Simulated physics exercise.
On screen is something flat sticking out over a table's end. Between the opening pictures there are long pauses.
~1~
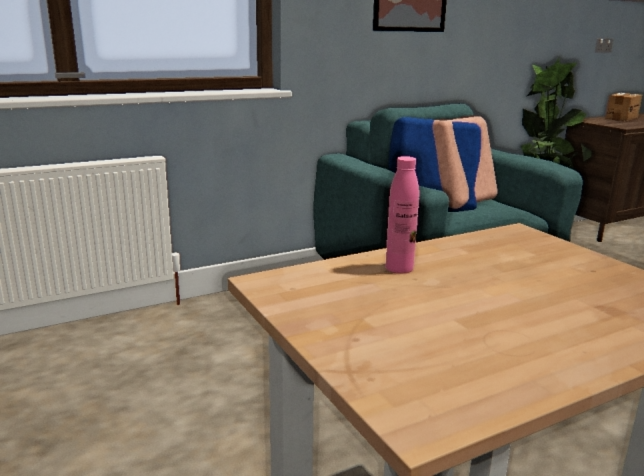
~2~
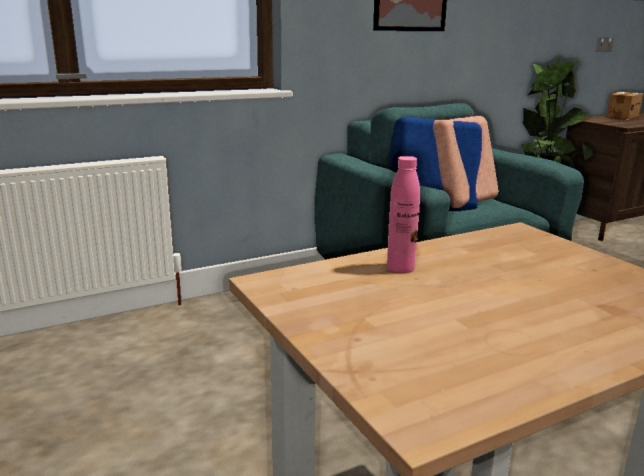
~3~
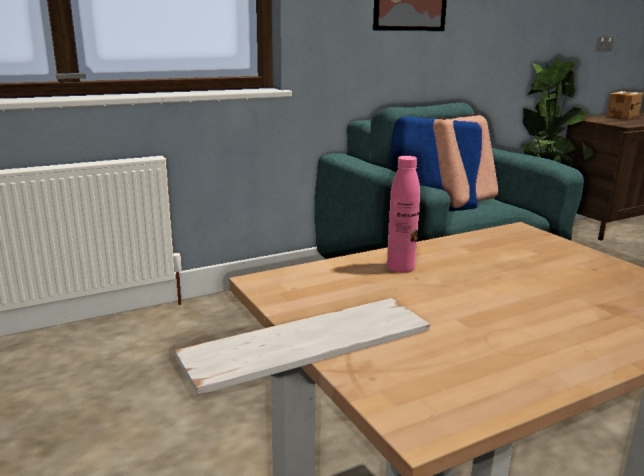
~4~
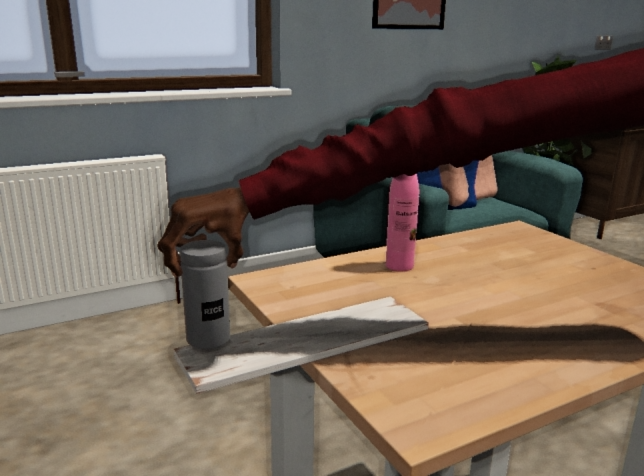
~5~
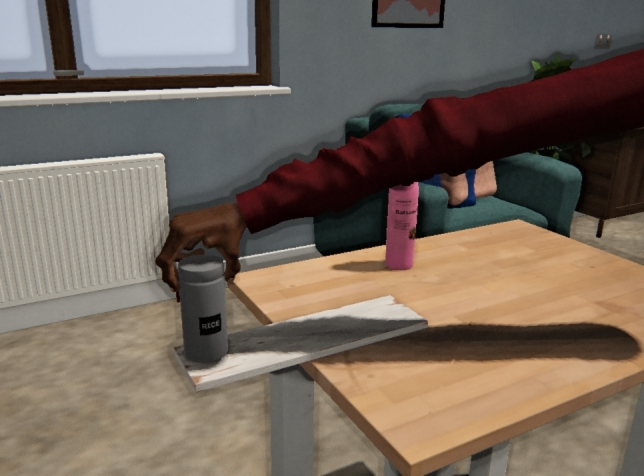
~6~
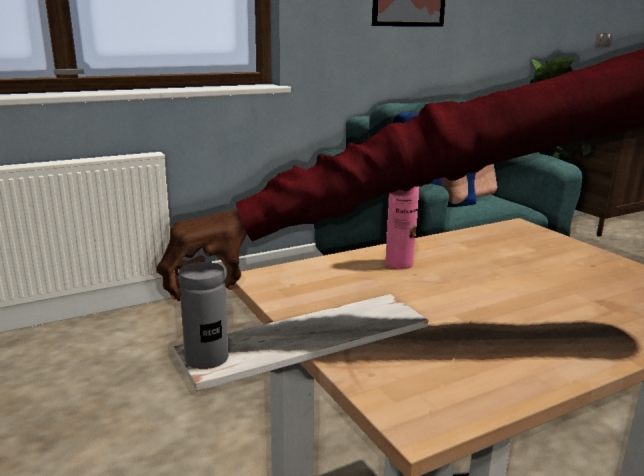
A pale wooden plank appeared, jutting over the left edge of a table with a pink bottle on it, then a hand in a red sleeve lowered a grey jar onto its outer end.
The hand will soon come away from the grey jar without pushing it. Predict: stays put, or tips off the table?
It will most likely not survive the release.
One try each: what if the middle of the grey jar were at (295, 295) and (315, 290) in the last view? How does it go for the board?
In case one it stays where it is, while in case two it stays where it is.
Then, 0.50 s on from there, white board and grey jar now down on the floor or falling.
Then, 0.70 s on from there, things are still on the move.
In the end, down on the floor or falling, white board and grey jar; pink bottle unmoved. The board tips off the edge.
